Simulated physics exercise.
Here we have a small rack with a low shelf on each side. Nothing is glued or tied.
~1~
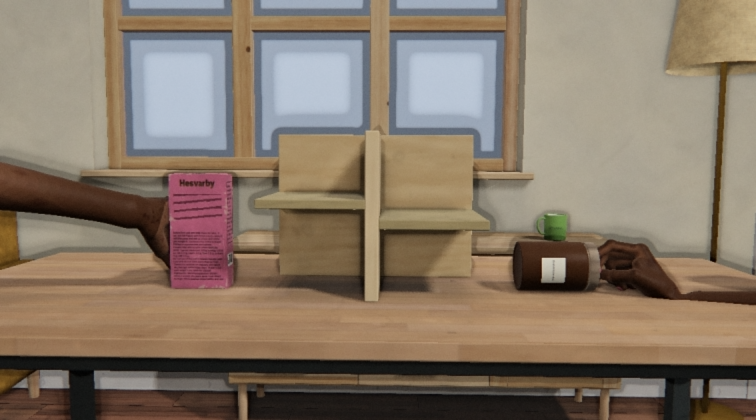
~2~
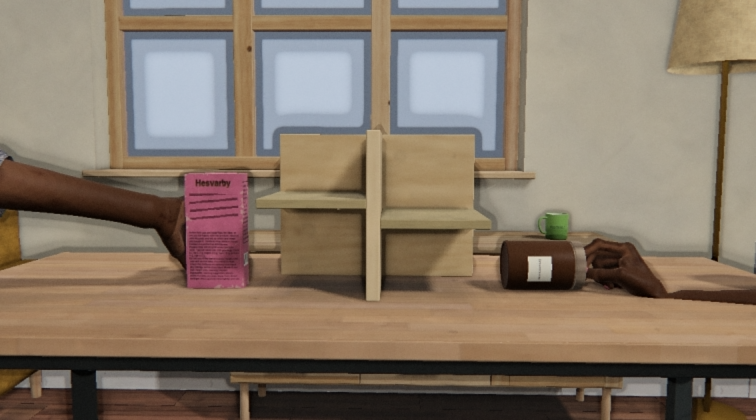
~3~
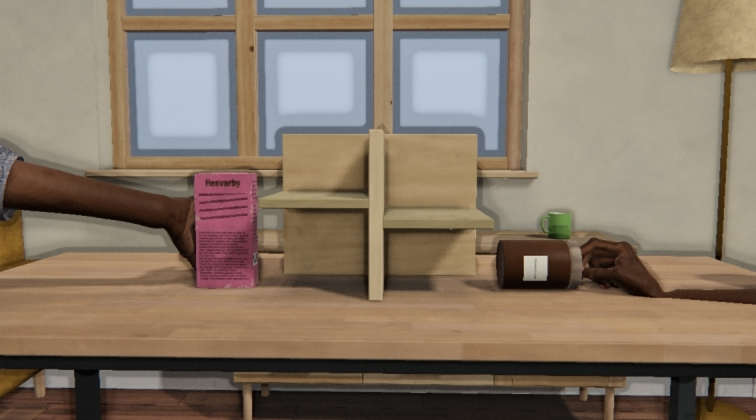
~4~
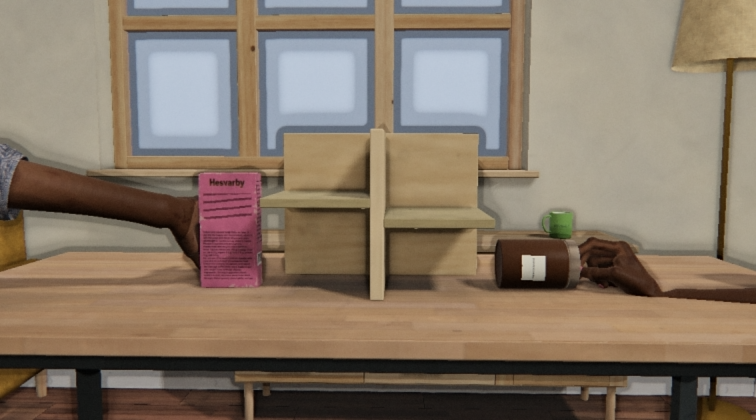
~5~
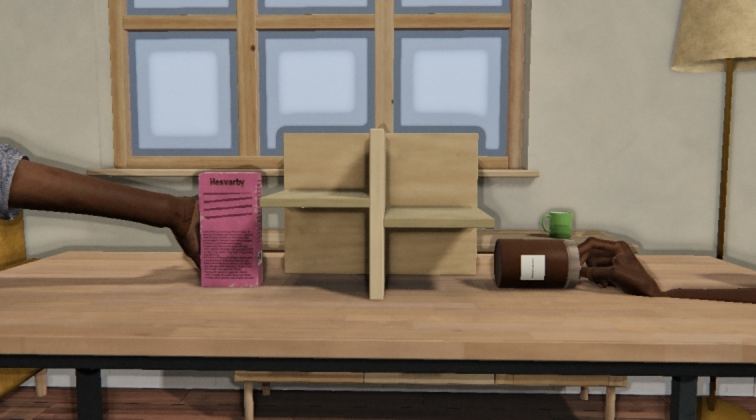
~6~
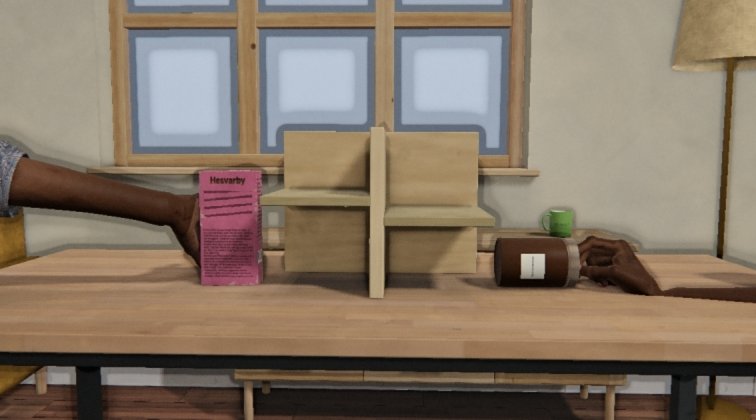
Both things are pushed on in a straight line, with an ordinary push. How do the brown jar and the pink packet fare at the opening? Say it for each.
Outcome: The brown jar slides in and the pink packet catches on the edge.
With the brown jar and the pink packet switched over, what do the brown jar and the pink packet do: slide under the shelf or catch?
The brown jar gets in; the pink packet stops at the shelf.
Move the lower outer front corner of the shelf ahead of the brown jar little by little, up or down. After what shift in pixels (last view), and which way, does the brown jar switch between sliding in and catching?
A shift of 20 pixels, going down.
Then, 0.38 s later than the last frame, brown jar sliding up to the opening near (503, 262); pink packet stopped at the opening near (244, 228).
Then, 0.78 s later than the last frame, brown jar all the way in near (449, 262); pink packet stopped at the opening near (244, 228).
When it is over, the brown jar clears the shelf, near (441, 262); the pink packet is too tall, near (244, 228).
